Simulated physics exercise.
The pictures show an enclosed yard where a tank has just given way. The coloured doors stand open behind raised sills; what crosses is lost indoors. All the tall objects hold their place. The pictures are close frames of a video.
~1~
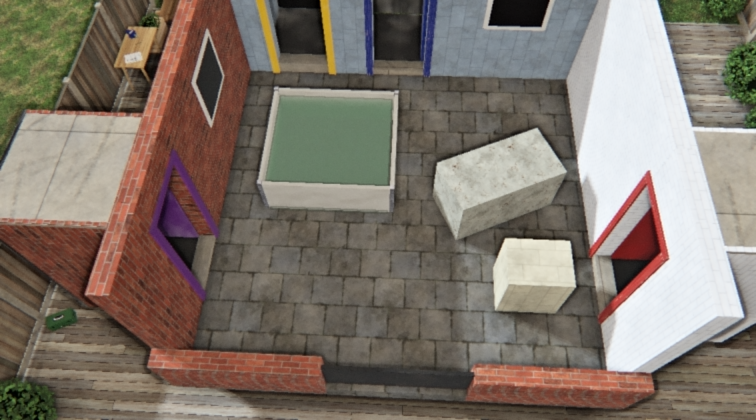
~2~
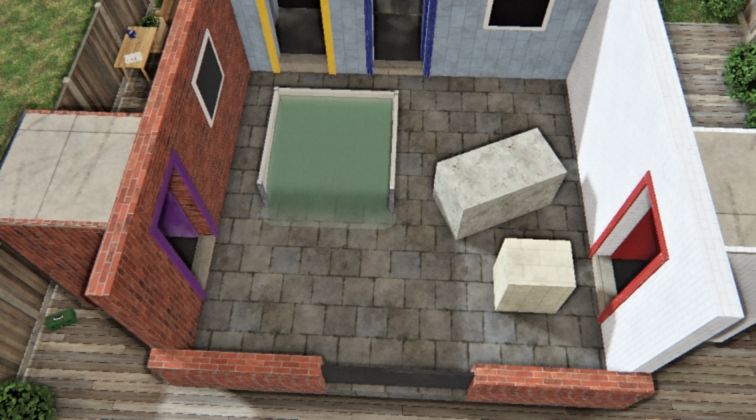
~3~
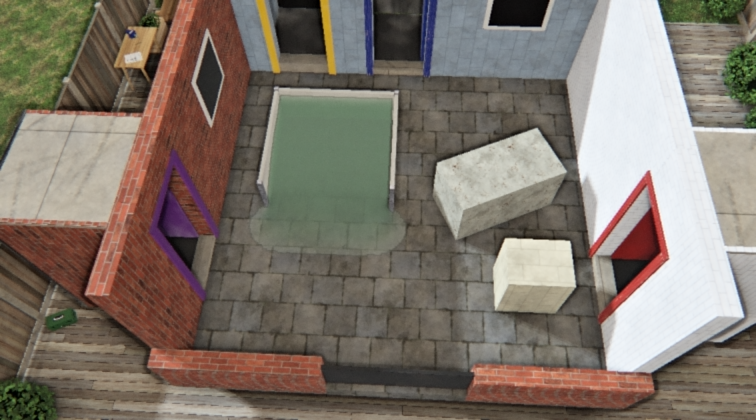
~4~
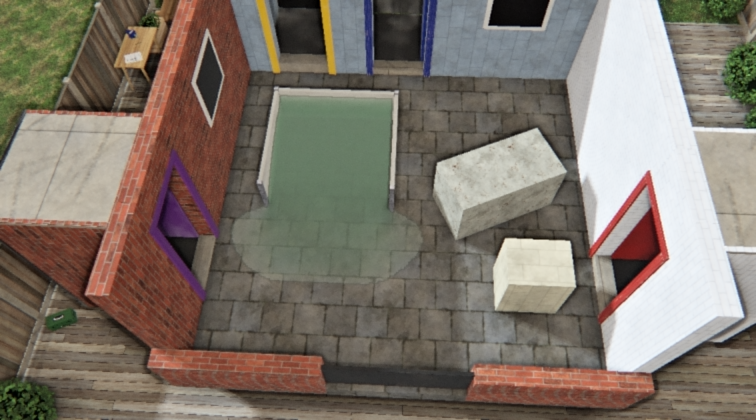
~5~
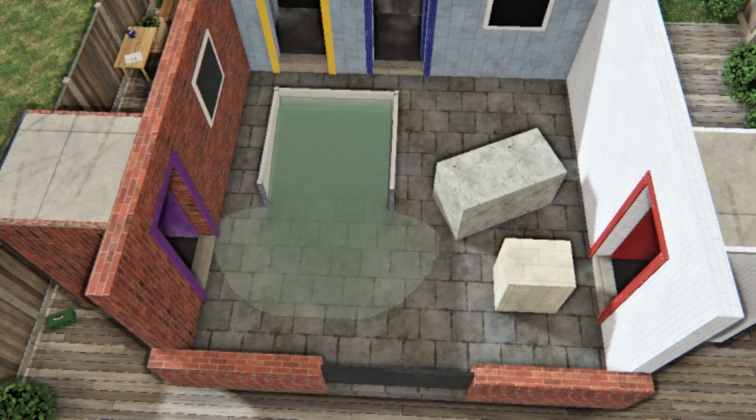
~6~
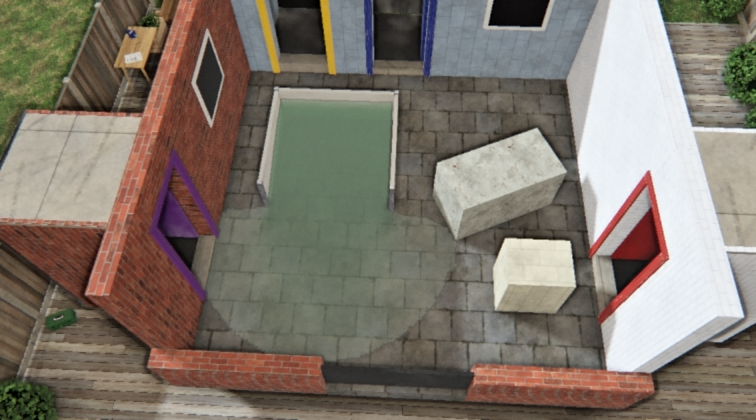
To begin with, a square tank of green water stands whole in a walled, paved yard with coloured doorways and two pale blocks. Its near side gives way and water pours out across the paving, spreading in a widening rounded sheet toward the low brick wall in front, while the blocks stay still.
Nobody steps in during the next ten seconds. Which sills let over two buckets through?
One by one: The yellow door holds within the limit; the purple door floods; the blue door holds within the limit; the red door holds within the limit.
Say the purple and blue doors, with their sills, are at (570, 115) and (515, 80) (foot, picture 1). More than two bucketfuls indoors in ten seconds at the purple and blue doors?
Then: The purple door keeps below it; the blue door keeps below it.
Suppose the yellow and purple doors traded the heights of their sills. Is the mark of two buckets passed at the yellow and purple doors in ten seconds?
My reading: Yellow takes less, purple takes less.
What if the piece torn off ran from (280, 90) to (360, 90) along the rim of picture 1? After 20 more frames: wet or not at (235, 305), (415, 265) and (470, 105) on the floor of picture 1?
In that order: Awash, dry, awash.
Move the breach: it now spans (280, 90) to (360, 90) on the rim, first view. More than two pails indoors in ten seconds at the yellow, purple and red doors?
The yellow one floods, the purple one is under, the red one is under.
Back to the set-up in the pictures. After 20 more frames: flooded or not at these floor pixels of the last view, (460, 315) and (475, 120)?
In that order: Under water, no water.
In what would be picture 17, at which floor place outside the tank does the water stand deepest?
Roughly at (191, 364).
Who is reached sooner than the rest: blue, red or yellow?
The red door.
A moment on, water covers 35 % of the floor; the yellow door not reached, the purple door wet at the sill, nothing in, the blue door not reached, the red door not reached.
Next, water covers 40 % of the floor; the yellow door not reached, the purple door under two buckets in, the blue door not reached, the red door not reached.
Then, water covers 55 % of the floor; the yellow door not reached, the purple door over two buckets in, the blue door not reached, the red door wet at the sill, nothing in.
Later, water covers 80 % of the floor; the yellow door wet at the sill, nothing in, the purple door over two buckets in, the blue door not reached, the red door under two buckets in.
In the end, water covers 95 % of the floor; the yellow door wet at the sill, nothing in, the purple door over two buckets in, the blue door wet at the sill, nothing in, the red door under two buckets in.
